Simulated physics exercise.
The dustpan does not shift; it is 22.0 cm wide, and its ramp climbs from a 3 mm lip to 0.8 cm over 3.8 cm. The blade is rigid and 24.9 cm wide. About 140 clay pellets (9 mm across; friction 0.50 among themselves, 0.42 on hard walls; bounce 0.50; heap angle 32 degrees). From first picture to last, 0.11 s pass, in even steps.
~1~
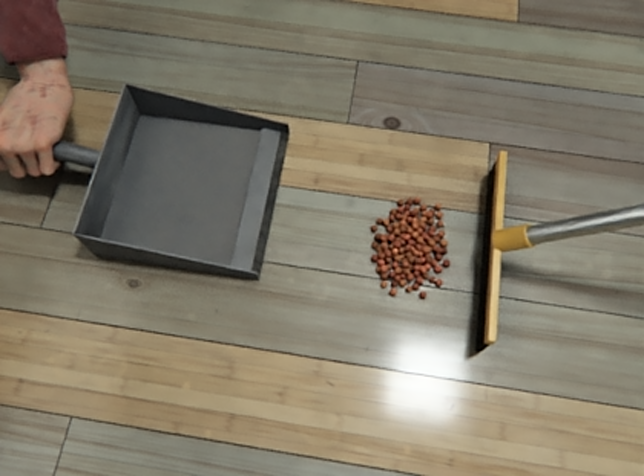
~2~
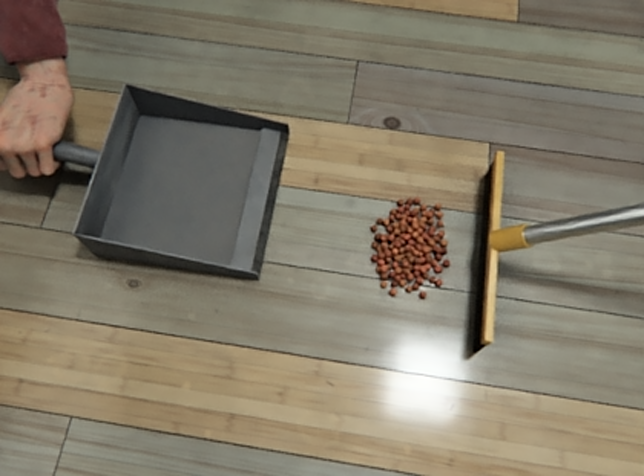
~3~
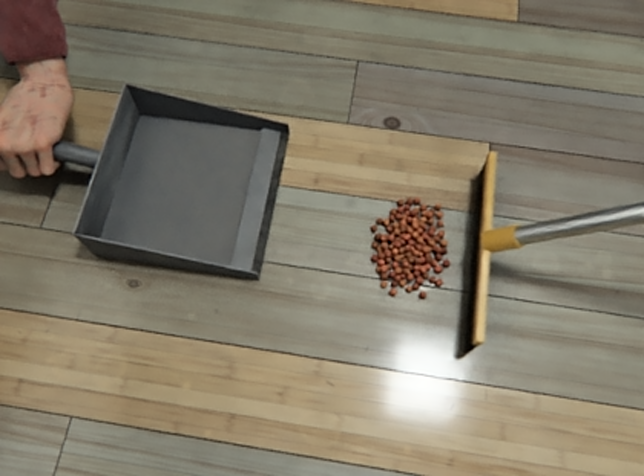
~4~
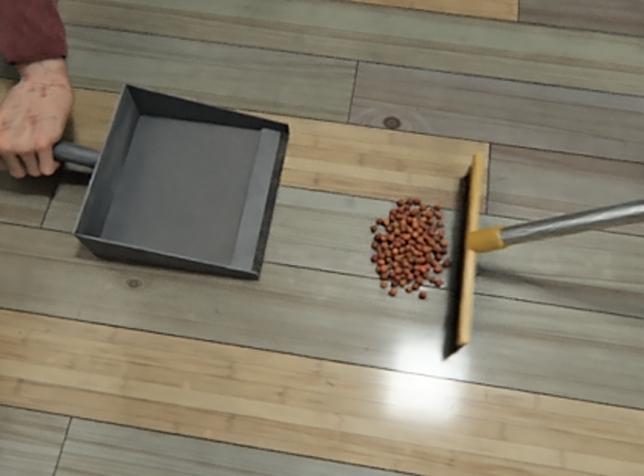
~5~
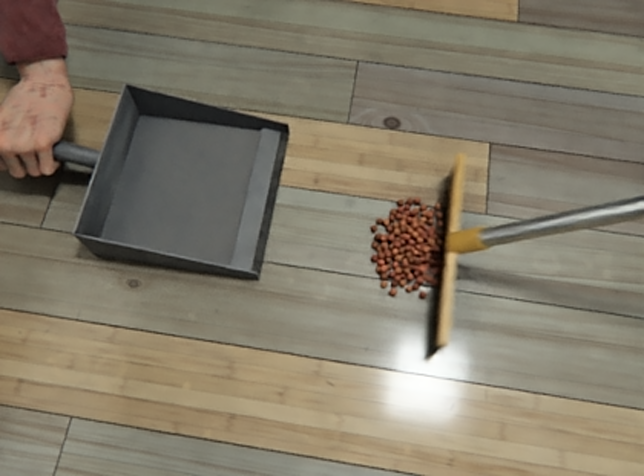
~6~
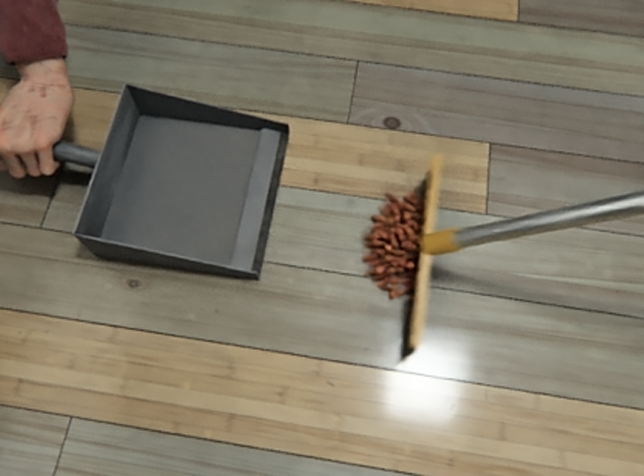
A hand holding a grey dustpan still on a wooden floor while a yellow-edged blade slides left, pushing small reddish-brown pellets.
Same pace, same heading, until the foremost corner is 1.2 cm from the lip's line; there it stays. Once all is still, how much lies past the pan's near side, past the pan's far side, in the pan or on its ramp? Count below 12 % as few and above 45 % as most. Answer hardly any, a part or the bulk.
Near side a part, far side hardly any, pan the bulk.
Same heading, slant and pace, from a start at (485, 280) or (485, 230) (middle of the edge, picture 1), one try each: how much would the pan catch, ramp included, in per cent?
About 60 and 65 per cent.
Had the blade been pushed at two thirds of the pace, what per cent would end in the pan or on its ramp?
Then about 55 per cent.
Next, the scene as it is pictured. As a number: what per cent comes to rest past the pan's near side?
Roughly 20 per cent.
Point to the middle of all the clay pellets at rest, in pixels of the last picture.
Around (191, 221).
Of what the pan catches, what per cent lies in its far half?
About 30 per cent.
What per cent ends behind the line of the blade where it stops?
About 0 per cent.
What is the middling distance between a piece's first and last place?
Roughly 30 cm.
Then, 0.08 s after the last picture, middle of the blade 8 cm from the lip; 0 % over the lip, far side 0 %, near side 15 %.
Then, 0.13 s after the last picture, middle of the blade 3 cm from the lip; 20 % over the lip, far side 0 %, near side 20 %.
Then, 0.33 s after the last picture, middle of the blade 1 cm from the lip; 60 % over the lip, far side 5 %, near side 20 %.
In the end, near side 20 %, far side 5 %, pan 60 %, in front of the lip or behind the blade 15 %.
